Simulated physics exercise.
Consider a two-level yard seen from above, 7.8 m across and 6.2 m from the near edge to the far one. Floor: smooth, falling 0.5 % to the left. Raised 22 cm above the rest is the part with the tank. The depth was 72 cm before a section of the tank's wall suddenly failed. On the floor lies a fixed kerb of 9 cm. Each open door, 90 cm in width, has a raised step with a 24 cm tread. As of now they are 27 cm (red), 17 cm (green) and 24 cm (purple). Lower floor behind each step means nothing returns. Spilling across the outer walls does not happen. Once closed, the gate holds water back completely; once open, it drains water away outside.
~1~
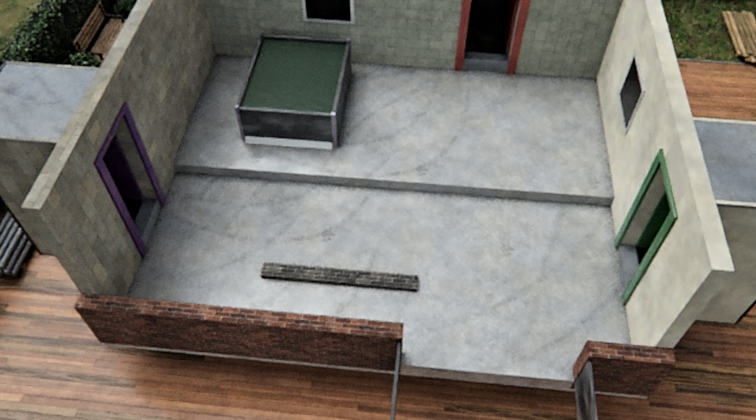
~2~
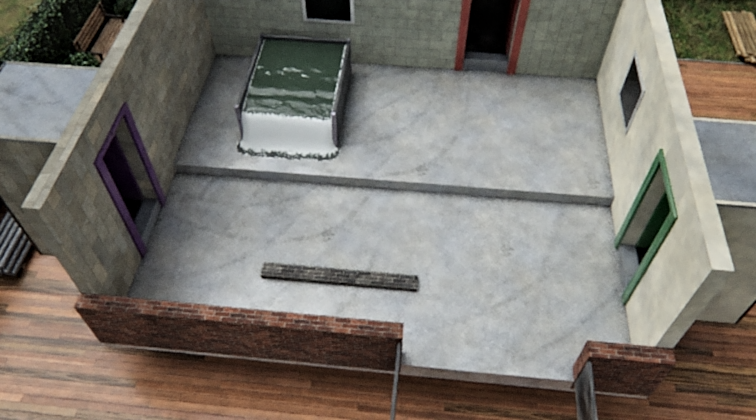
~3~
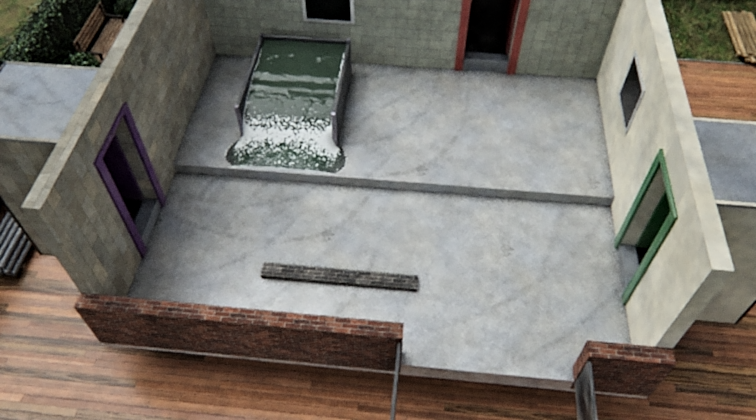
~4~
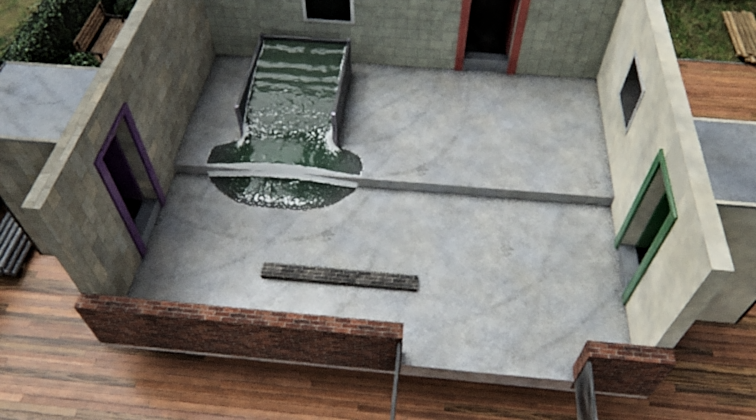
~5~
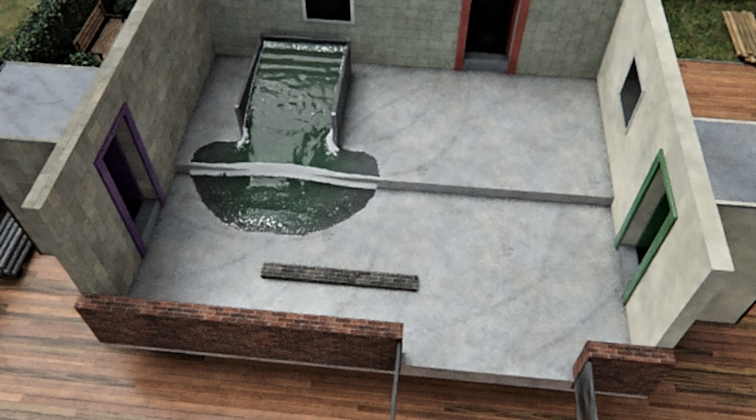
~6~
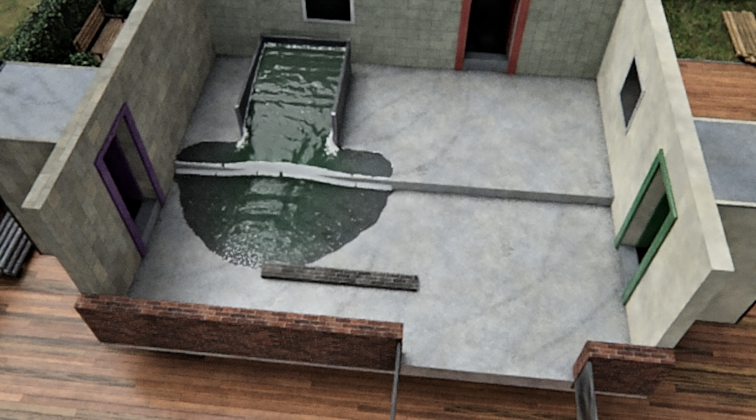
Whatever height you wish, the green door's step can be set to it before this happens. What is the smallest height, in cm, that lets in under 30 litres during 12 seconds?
8 cm.
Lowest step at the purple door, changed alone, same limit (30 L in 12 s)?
Purple: Roughly 12.0 cm.
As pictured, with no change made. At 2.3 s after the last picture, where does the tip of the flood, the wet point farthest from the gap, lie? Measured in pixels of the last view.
Pixel: About (545, 363).
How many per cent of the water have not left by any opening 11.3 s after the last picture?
Around 78 percent is still there.
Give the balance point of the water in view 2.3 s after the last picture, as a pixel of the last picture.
Centre of mass: About (277, 236) px.
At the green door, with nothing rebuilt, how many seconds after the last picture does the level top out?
About 7.5 seconds.
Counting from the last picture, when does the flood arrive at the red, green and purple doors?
Red not in the 12 s, green 3.6 s, purple 0.3 s.
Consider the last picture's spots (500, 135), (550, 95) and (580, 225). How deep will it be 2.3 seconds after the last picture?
About 0, 0 and 0 cm.
Then, 0.7 s after the last picture water covers 30 % of the floor, deepest (28 cm) near (268, 150); it has not reached the green door.
Then, 2.3 s after the last picture water covers 45 % of the floor, deepest (32 cm) near (117, 322); it has not reached the green door.
Then, 11.3 s after the last picture water covers 55 % of the floor, deepest (10 cm) near (316, 269); 7 cm at the green door, 0 litres in over its 17 cm step.
At the green door as built, the water peaked near 14 cm, 7.3 s after the last picture.
With a step of 6.5 cm, 62 litres would have come in within the 12 s; with 9 cm, 19 litres. So under 30 litres takes about 8 cm.
